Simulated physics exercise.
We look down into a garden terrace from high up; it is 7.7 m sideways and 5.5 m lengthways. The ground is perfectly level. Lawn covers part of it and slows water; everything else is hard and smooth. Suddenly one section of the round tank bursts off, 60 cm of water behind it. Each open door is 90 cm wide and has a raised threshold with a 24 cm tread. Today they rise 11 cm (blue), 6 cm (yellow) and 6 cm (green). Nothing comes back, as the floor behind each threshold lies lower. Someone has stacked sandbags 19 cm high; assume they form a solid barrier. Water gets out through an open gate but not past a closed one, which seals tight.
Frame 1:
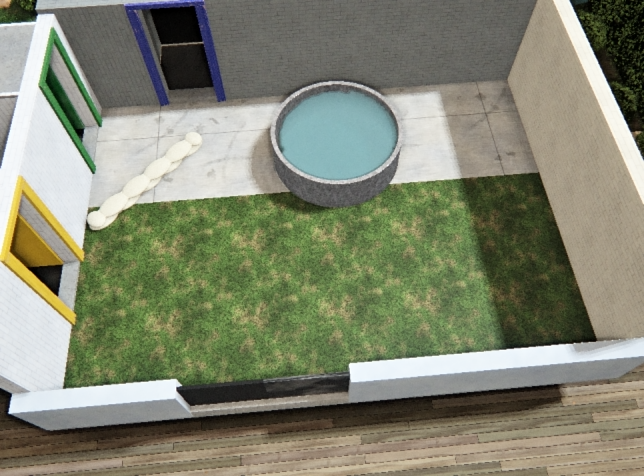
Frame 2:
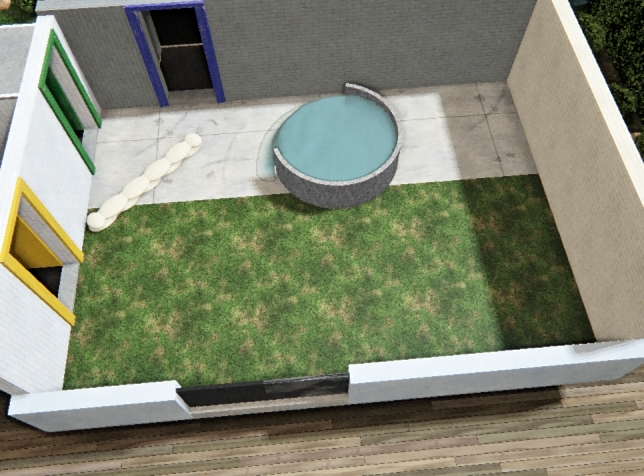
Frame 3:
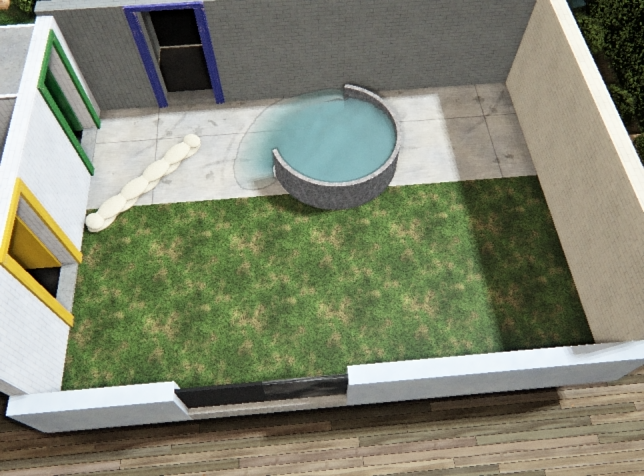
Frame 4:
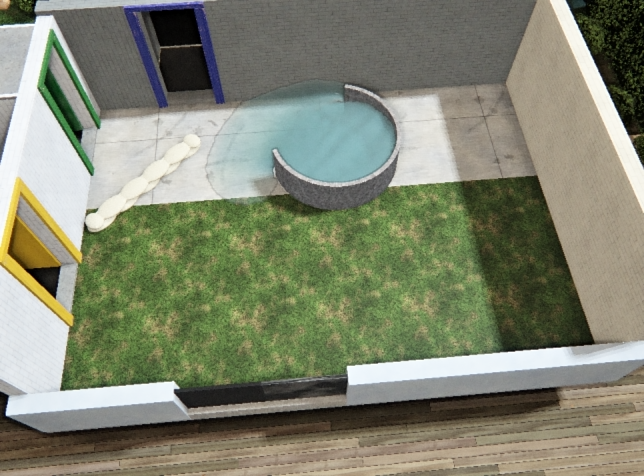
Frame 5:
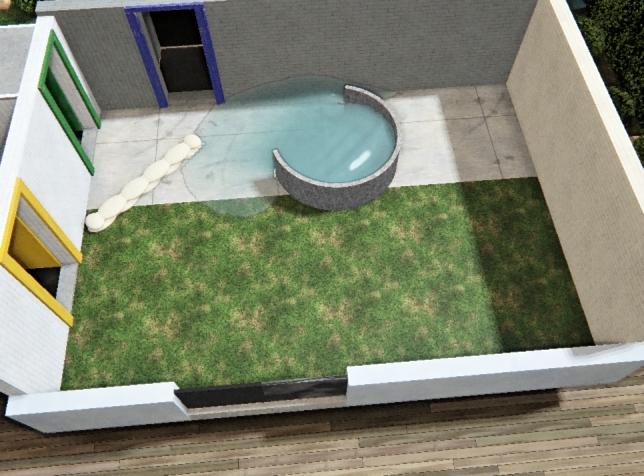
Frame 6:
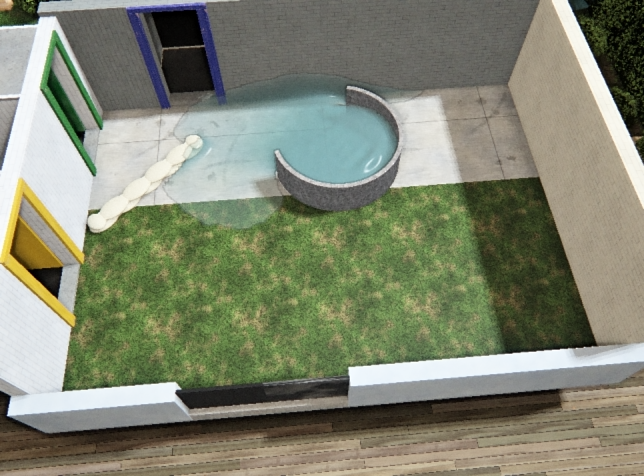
A round tank of still water stood in a walled garden until a section of its left side vanished, and water spread out leftward across the pale paving, reaching the sandbags and the grass edge.
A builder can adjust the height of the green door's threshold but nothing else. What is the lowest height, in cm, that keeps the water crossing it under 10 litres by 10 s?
About 29 cm.
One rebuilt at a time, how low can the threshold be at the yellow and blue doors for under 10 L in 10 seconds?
Some 6.5 cm for yellow, some 16 cm for blue.
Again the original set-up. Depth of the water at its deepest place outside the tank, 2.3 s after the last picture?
Max depth: Around 37 cm.
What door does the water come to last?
That would be the yellow one, last in line.
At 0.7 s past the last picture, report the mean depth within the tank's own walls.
Around 27 cm deep on average.
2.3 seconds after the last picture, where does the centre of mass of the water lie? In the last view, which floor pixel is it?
The centre of all the water is around (247, 155).
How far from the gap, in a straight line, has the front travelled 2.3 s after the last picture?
About 5.0 m.
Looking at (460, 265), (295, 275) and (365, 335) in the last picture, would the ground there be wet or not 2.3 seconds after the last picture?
Untouched; untouched; untouched.
Then, 0.7 s after the last picture water covers 25 % of the floor, deepest (36 cm) near (103, 114); it has not reached the green door.
Then, 2.3 s after the last picture water covers 40 % of the floor, deepest (37 cm) near (89, 212); 22 cm at the green door, 154 litres in over its 6 cm threshold.
Then, 9.3 s after the last picture water covers 90 % of the floor, deepest (8 cm) near (88, 221); 7 cm at the green door, 317 litres in over its 6 cm threshold.
At the green door as built, the water peaked near 26 cm, 1.5 s after the last picture.
With a threshold of 25.5 cm, 22 litres would have come in within the 10 s; with 34.5 cm, 2 litres. So under 10 litres takes about 29 cm.
